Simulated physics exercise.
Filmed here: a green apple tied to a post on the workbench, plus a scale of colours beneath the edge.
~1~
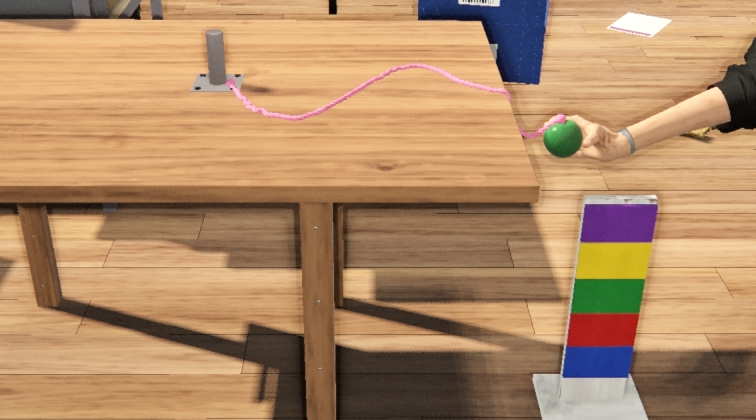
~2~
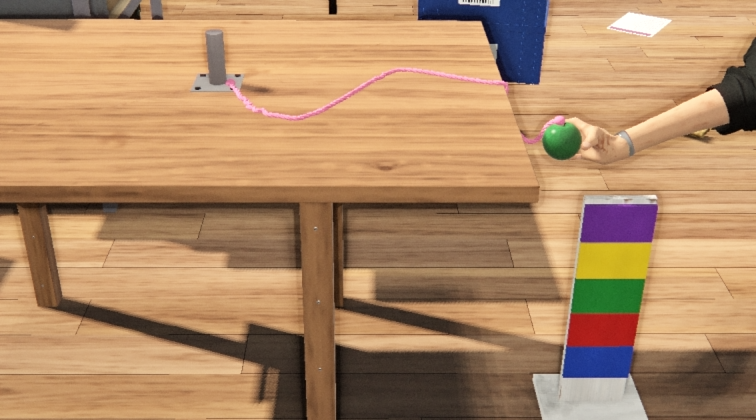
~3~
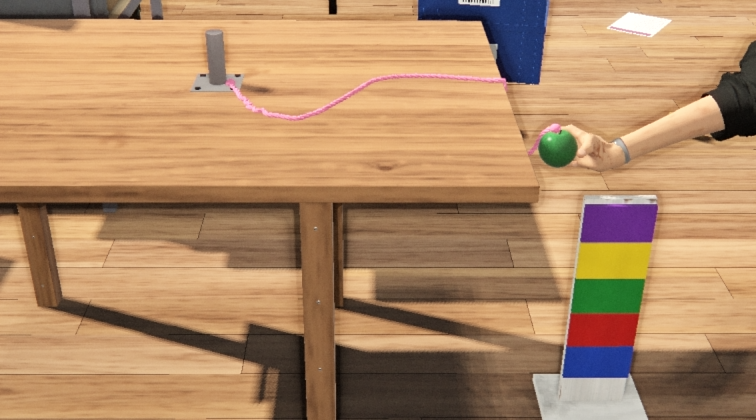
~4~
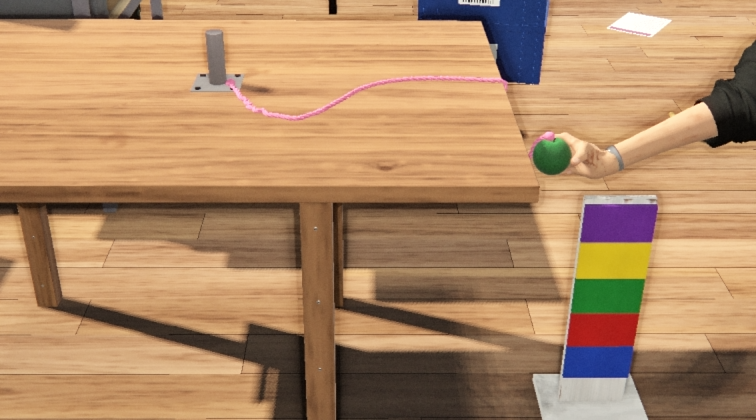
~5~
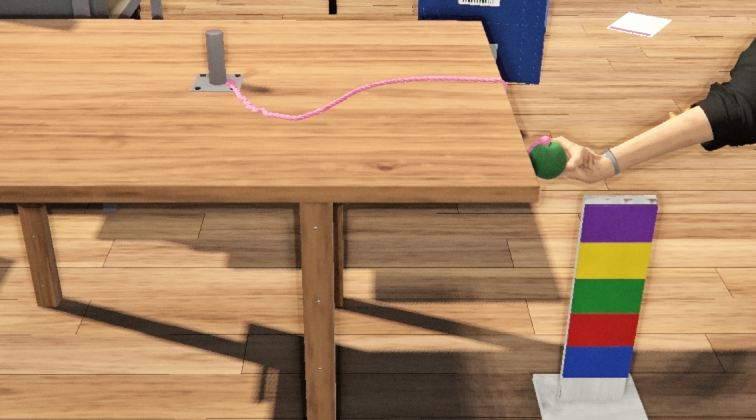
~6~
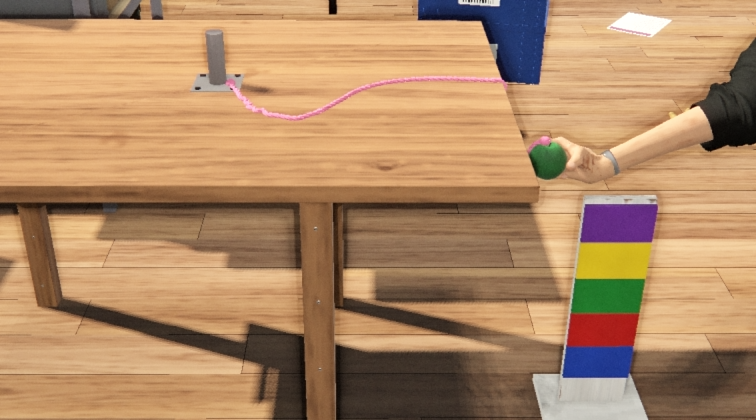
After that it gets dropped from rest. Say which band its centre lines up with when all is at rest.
It lines up with red.
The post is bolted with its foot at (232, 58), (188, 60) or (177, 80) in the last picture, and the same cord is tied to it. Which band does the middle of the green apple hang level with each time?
First try: Red; second try: Green; third try: Green.
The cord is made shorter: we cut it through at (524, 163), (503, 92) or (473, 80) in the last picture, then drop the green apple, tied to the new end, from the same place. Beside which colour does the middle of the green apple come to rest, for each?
Try by try, the answer is green; purple; above them all.
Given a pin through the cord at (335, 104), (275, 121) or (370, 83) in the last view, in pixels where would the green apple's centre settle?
Going through the three tries, you get (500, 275), (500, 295) and (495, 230).
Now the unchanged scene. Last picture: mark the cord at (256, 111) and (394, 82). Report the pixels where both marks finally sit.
End points: Roughly (314, 88); roughly (498, 101).
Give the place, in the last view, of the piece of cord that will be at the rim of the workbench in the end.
At (406, 80).
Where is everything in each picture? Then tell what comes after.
Green apple (563, 138); purple (619, 225); yellow (614, 262); green (608, 297); red (603, 331); blue (598, 363), in the first picture.
Green apple (562, 141); cord through (247, 100) (309, 115) (366, 85) (434, 74) (507, 106), in the second picture.
Green apple (558, 148), in the third picture.
Green apple (552, 156); cord through (247, 100) (309, 115) (369, 86) (457, 79) (506, 130), in the fourth picture.
Green apple (548, 160), in the fifth picture.
Green apple (548, 160); cord through (247, 100) (309, 115) (370, 86) (459, 79) (505, 131), in the sixth picture.
Soon after, apple near (512, 306); level with green.
Then, apple near (479, 326); level with red.
At rest, apple near (490, 332); level with red. At red.
